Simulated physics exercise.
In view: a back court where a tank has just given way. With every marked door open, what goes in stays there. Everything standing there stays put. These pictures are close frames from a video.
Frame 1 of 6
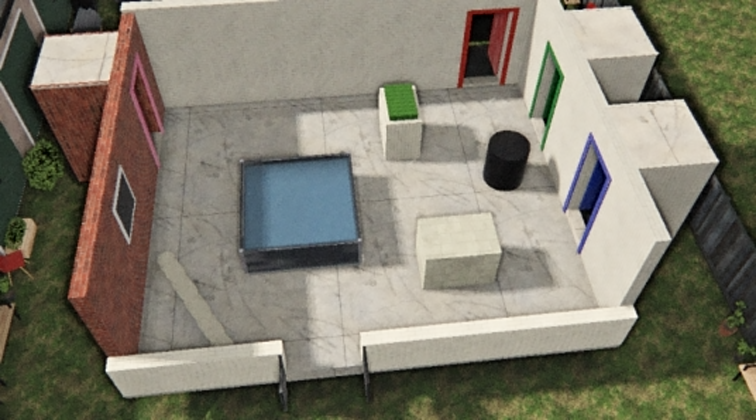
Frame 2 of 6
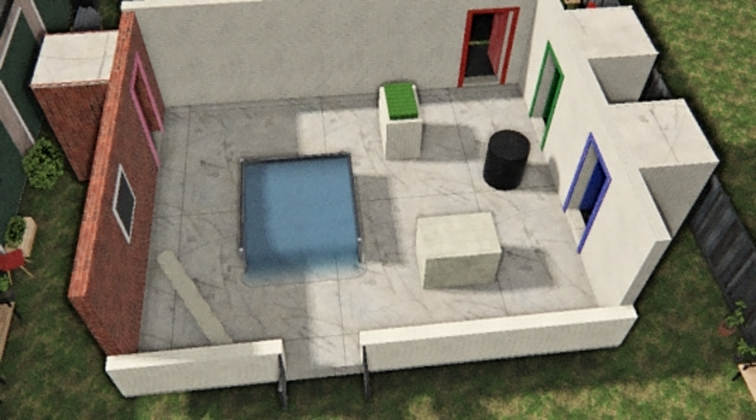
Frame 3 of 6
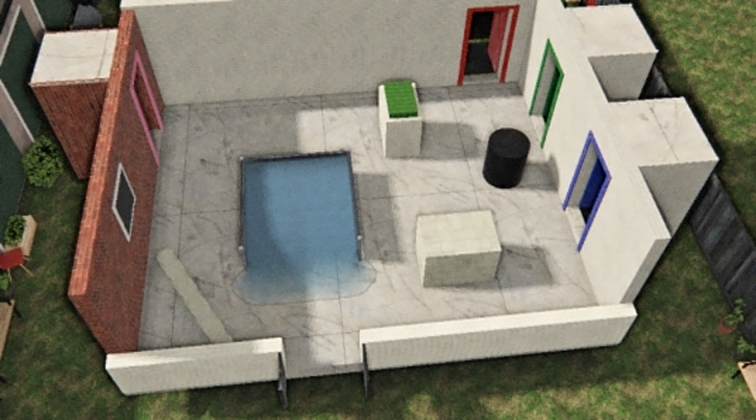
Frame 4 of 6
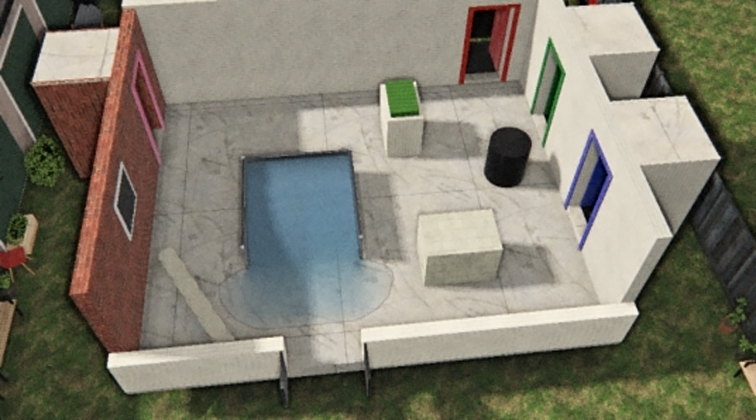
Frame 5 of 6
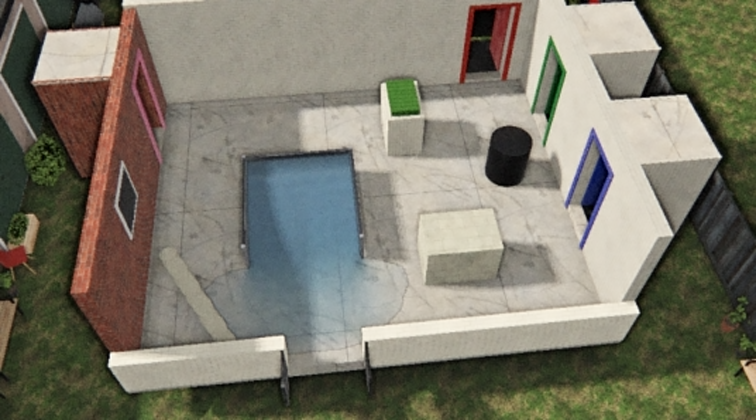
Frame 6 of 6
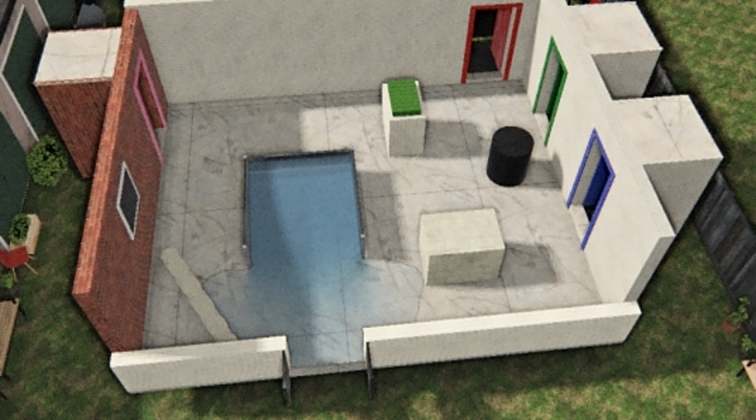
In this clip, a still, rectangular tank of blue water in a walled, pale-tiled court opens at its near side, and water pours out, fanning across the floor between a pale plank and block towards the low front wall.
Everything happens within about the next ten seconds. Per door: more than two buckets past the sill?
In order: The blue door doesn't get too much water coming through. The pink door doesn't get too much water coming through. The red door doesn't get too much water coming through. The green door doesn't get too much water coming through.
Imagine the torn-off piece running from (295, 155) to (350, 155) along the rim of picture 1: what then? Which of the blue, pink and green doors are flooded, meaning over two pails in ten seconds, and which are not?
Blue door: Below the limit; pink door: Above the limit; green door: Above the limit.
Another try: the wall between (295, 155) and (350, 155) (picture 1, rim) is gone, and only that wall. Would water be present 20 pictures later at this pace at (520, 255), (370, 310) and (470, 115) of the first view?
Untouched, untouched, submerged.
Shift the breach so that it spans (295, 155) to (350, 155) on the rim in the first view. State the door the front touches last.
Answer: The blue-painted one.
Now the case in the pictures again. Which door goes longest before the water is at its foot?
Answer - the door marked red.
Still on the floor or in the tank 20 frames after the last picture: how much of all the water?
Near 68 in a hundred.
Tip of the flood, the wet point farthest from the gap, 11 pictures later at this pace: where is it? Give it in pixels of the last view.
About (571, 327).
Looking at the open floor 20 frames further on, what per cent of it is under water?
That comes to about 35 per cent.
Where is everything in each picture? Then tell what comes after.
The first frame shows the water tank at (299, 202) is whole and still.
In the second frame, the front is at (364, 264), out from the gap at (303, 258).
In the third frame, water pours out at (303, 258) and has run to (237, 288).
In the fourth frame, water pours out at (304, 258) and has run to (382, 296).
In the fifth frame, water pours out at (305, 257) and has run to (395, 308).
In the sixth frame, water pours out at (307, 257) and has run to a hidden place.
A moment on, water covers 15 % of the floor; the blue door not reached, the pink door not reached, the red door not reached, the green door not reached.
Next, water covers 25 % of the floor; the blue door not reached, the pink door not reached, the red door not reached, the green door not reached.
Then, water covers 35 % of the floor; the blue door not reached, the pink door not reached, the red door not reached, the green door not reached.
Later, water covers 55 % of the floor; the blue door wet at the sill, nothing in, the pink door wet at the sill, nothing in, the red door not reached, the green door wet at the sill, nothing in.
In the end, water covers 85 % of the floor; the blue door wet at the sill, nothing in, the pink door wet at the sill, nothing in, the red door wet at the sill, nothing in, the green door wet at the sill, nothing in.
